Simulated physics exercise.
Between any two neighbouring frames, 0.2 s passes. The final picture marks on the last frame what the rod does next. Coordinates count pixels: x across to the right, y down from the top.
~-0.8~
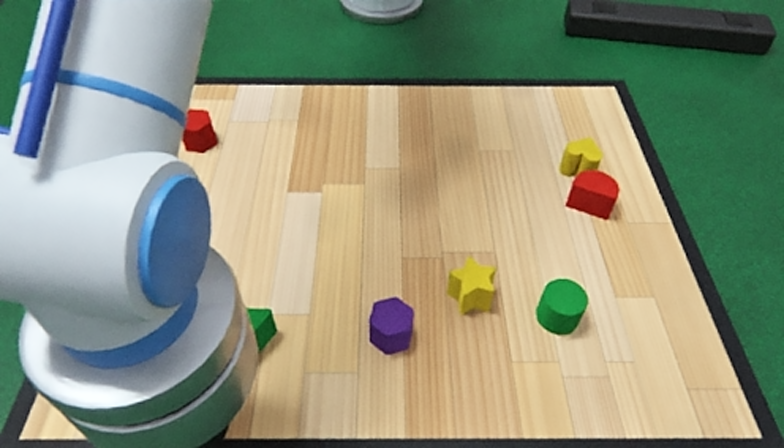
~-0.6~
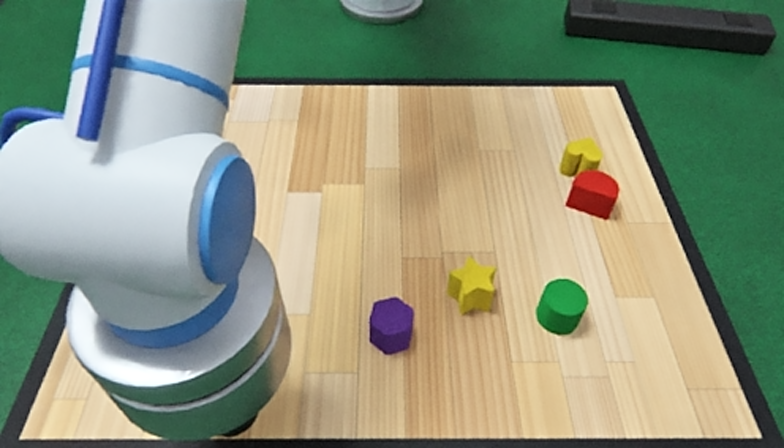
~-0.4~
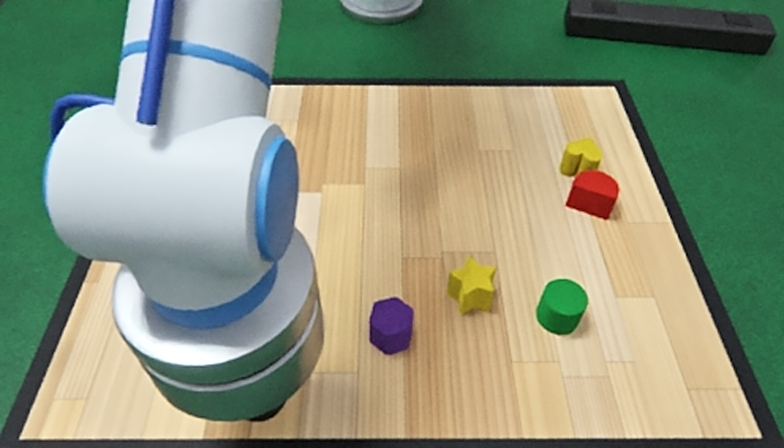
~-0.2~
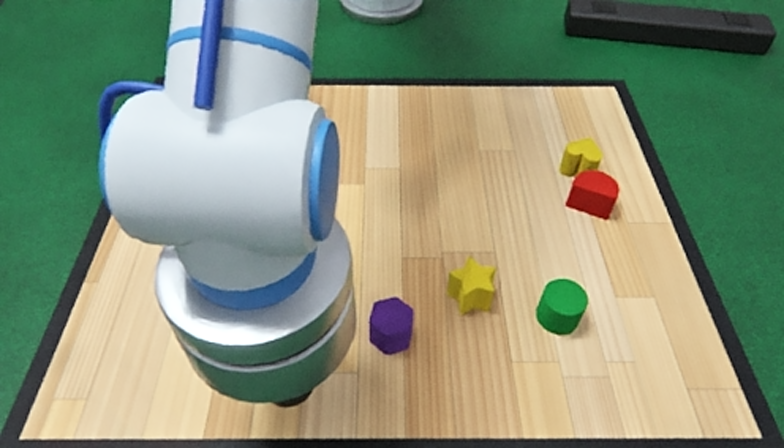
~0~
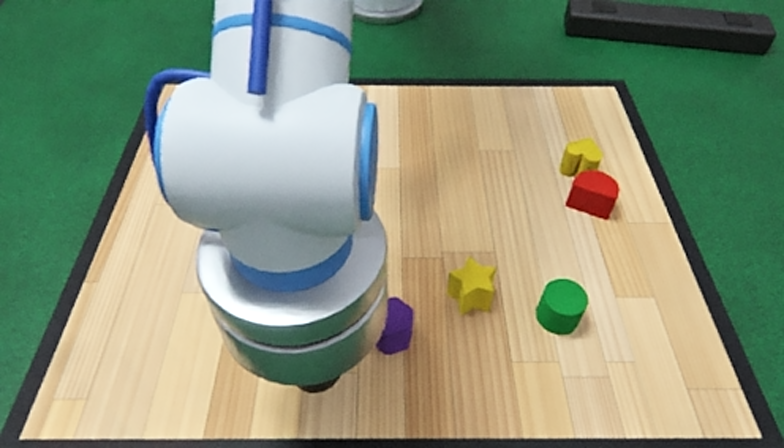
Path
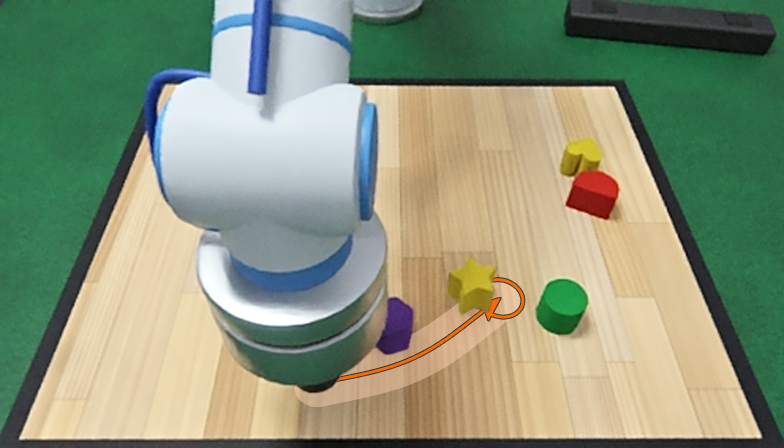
A light wood-plank board with a black border lies on a green surface, seen from above at an angle by a still camera. A white and blue robot arm stands at the left, with a purple hexagonal block and yellow star near the middle and a green round block, a red block and another yellow block to the right. The arm glides steadily rightward, covering red and green blocks at the left and then part of the purple one, while the visible blocks stay still.
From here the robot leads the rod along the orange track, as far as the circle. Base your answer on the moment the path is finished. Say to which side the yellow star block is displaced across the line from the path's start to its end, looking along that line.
It is displaced to the left.
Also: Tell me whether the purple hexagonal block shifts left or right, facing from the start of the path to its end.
The purple hexagonal block goes left.
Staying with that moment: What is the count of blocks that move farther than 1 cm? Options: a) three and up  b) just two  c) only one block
Correct choice: B.
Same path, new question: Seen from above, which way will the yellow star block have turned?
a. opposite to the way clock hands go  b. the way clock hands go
It's a.
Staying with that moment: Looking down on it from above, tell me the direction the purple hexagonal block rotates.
From above, the turn goes anticlockwise.
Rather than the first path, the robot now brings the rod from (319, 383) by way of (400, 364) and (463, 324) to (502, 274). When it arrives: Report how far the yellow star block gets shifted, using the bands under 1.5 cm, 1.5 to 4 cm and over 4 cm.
My estimate: Beyond 4 cm.
The line goes from (319, 383) by way of (424, 353) to (501, 298).
The first path, step by step. One third of the way, rod at (392, 353); purple hexagonal block at (401, 308), turned 30° anticlockwise.
Two thirds of the way, rod at (454, 321); purple hexagonal block at (423, 285), turned 115° anticlockwise.
At the end, rod at (504, 284); purple hexagonal block at (423, 285), turned 120° anticlockwise; yellow star block at (493, 245), turned 70° anticlockwise; green round block unmoved.
